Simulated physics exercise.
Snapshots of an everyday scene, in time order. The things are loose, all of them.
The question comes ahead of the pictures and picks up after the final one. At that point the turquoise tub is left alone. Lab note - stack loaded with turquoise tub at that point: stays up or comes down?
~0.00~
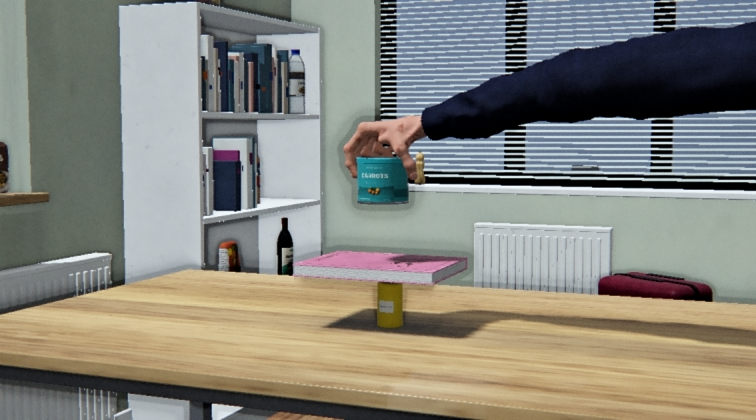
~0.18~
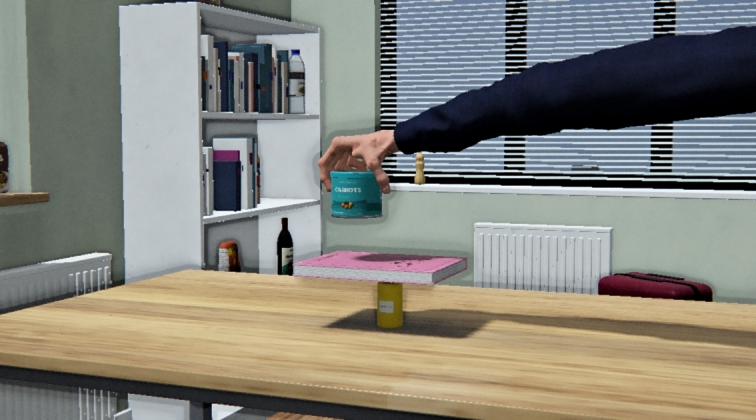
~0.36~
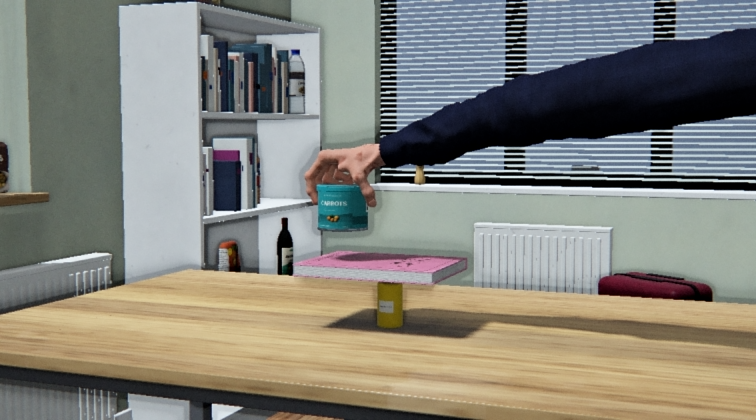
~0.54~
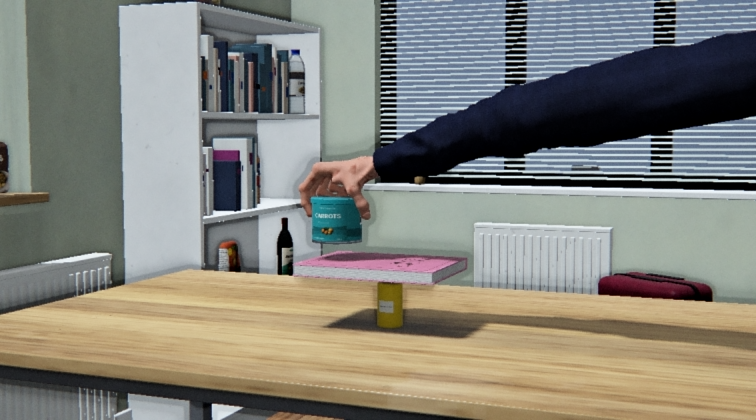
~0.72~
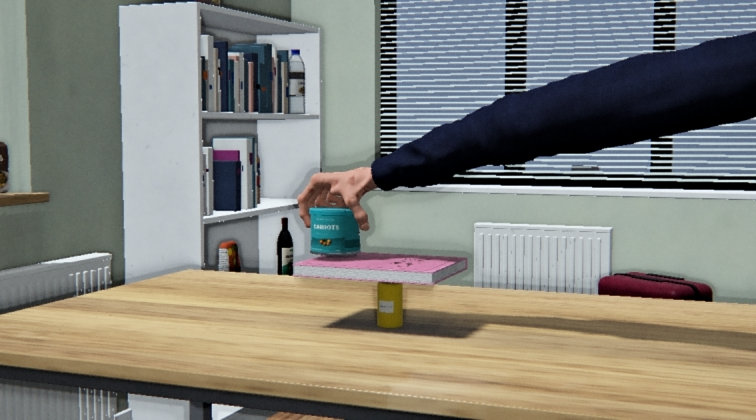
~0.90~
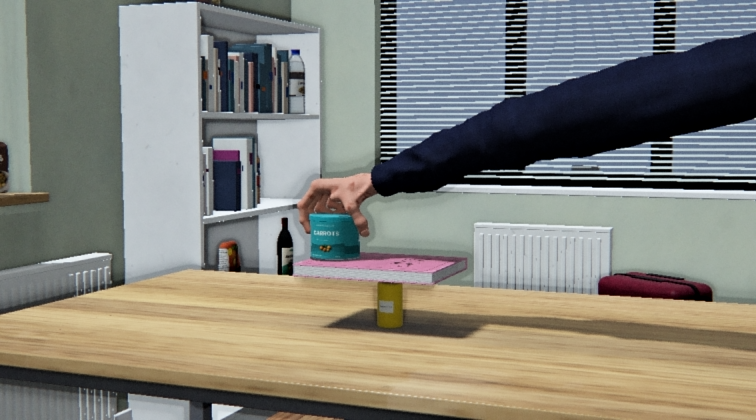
Observed: Comes down.
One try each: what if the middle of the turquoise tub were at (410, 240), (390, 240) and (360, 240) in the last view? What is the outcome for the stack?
The stack remains standing in the first case, remains standing in the second, and tumbles down in the third.
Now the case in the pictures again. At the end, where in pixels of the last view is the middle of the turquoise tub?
Around (296, 293).
After 1.20 s, turquoise tub now fallen; pink book tipped 35° from how it was.
After 1.30 s, pink book tipped 52° from how it was.
After 1.40 s, pink book tipped 43° from how it was.
After 2.00 s, pink book tipped 41° from how it was.
At rest (3.5 s), fallen, turquoise tub; tipped over in the stack, pink book; yellow shaker in place. Seen from the same camera at the end, turquoise tub near (296, 294). The stack gives way.
